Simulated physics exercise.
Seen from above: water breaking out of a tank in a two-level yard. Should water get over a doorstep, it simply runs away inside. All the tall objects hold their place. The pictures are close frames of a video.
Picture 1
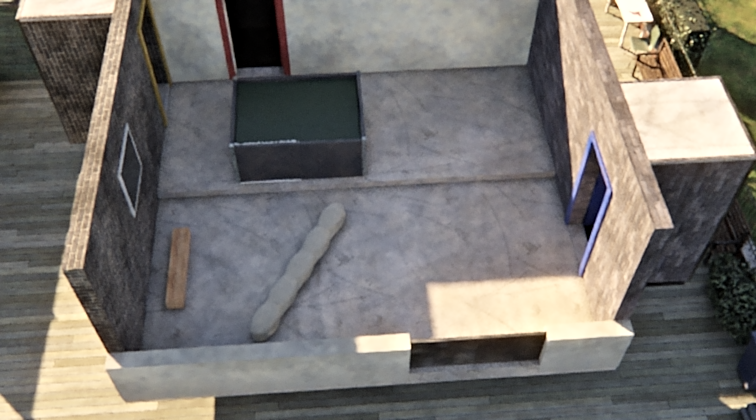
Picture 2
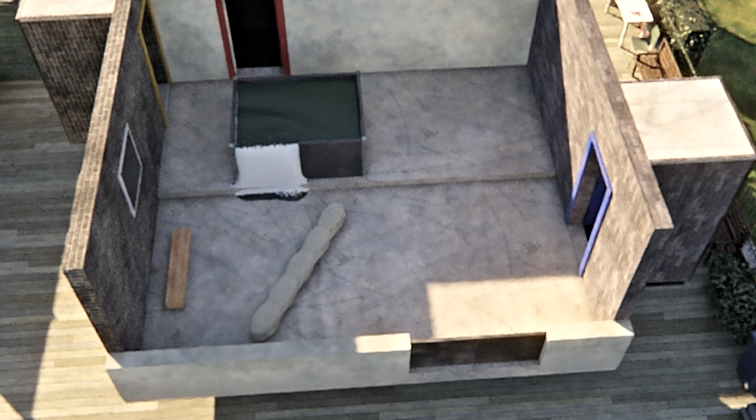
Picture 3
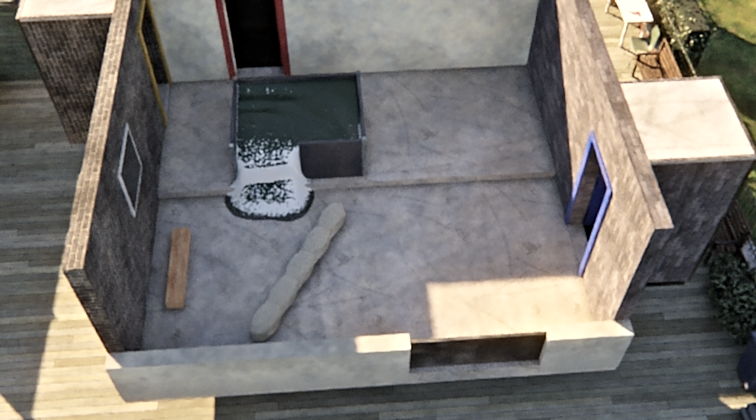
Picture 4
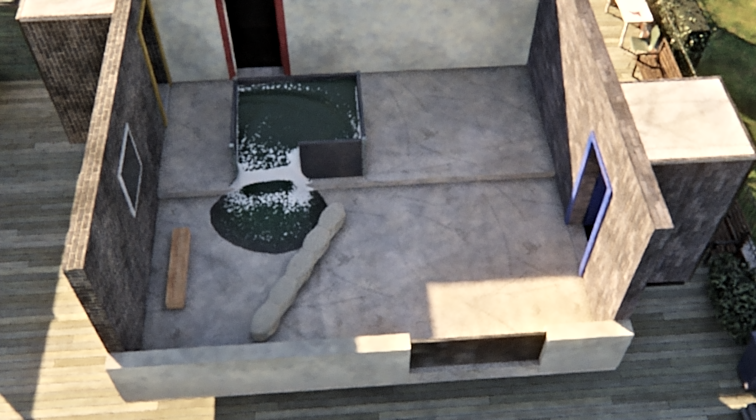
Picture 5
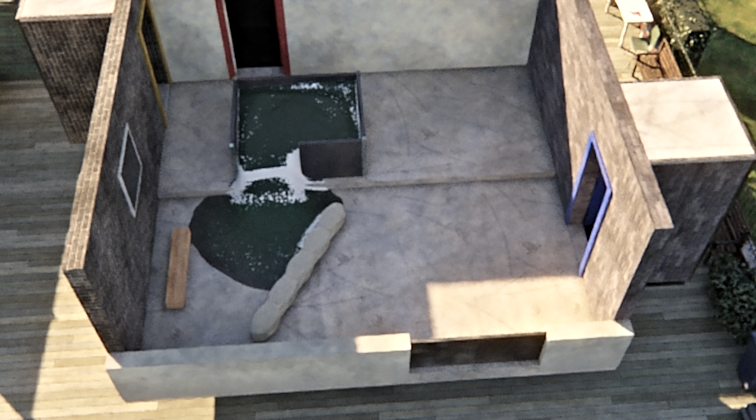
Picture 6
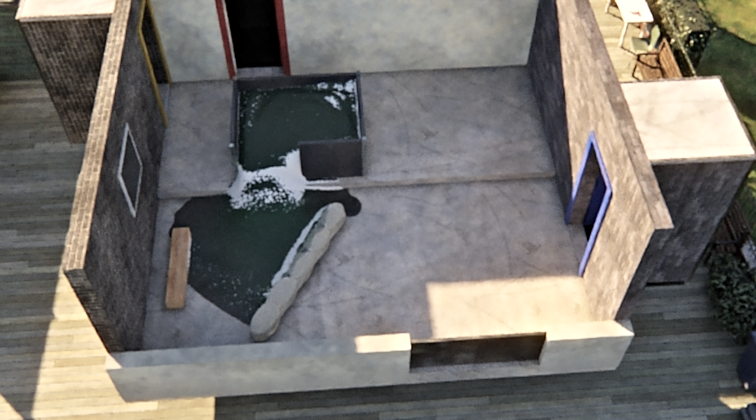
A roofless, walled yard with a grey floor on two levels is seen from high above by a still camera. A dark tank of green water stands near a red-framed doorway, with a brown block at left, a pale lumpy barrier at centre, and a blue-framed opening at right. Water bursts from the tank's front left, foams white, and spreads darkly across the lower floor between block and barrier.
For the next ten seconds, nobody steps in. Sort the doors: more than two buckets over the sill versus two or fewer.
Sorted by door: Red door - more than two; blue door - more than two; yellow door - two or fewer.
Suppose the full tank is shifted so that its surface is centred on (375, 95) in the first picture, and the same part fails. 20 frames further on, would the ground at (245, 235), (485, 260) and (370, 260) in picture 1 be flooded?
I'd say swamped for the first, swamped for the second and swamped for the third.
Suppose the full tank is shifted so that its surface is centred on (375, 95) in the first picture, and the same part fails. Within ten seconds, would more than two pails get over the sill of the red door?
The red door falls short.
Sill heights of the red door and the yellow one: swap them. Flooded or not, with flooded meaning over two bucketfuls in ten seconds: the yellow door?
After the swap the yellow one crosses the line.
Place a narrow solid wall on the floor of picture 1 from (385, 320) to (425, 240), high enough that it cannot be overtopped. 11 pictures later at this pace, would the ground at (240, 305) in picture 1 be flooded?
There: Awash.
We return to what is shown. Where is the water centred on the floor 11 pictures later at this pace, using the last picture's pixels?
That comes out near (258, 230).
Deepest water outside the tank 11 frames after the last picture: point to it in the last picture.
Around (139, 376).
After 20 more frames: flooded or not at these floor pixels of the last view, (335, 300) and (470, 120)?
Same order as asked: Drenched, dry as before.
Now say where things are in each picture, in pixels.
In the first frame, the water tank at (298, 112) is whole and still.
In the second frame, water pours out at (270, 169) and has run to (235, 184).
In the third frame, water pours out at (270, 169) and has run to (301, 214).
In the fourth frame, water pours out at (270, 171) and has run to (286, 247).
In the fifth frame, water pours out at (270, 170) and has run to (255, 284).
In the sixth frame, water pours out at (270, 170) and has run to (254, 321).
A moment on, water covers 20 % of the floor; the red door not reached, the blue door not reached, the yellow door not reached.
Next, water covers 25 % of the floor; the red door not reached, the blue door not reached, the yellow door not reached.
Then, water covers 50 % of the floor; the red door not reached, the blue door not reached, the yellow door not reached.
Later, water covers 75 % of the floor; the red door over two buckets in, the blue door over two buckets in, the yellow door under two buckets in.
In the end, water covers 80 % of the floor; the red door over two buckets in, the blue door far over two buckets in, the yellow door under two buckets in.
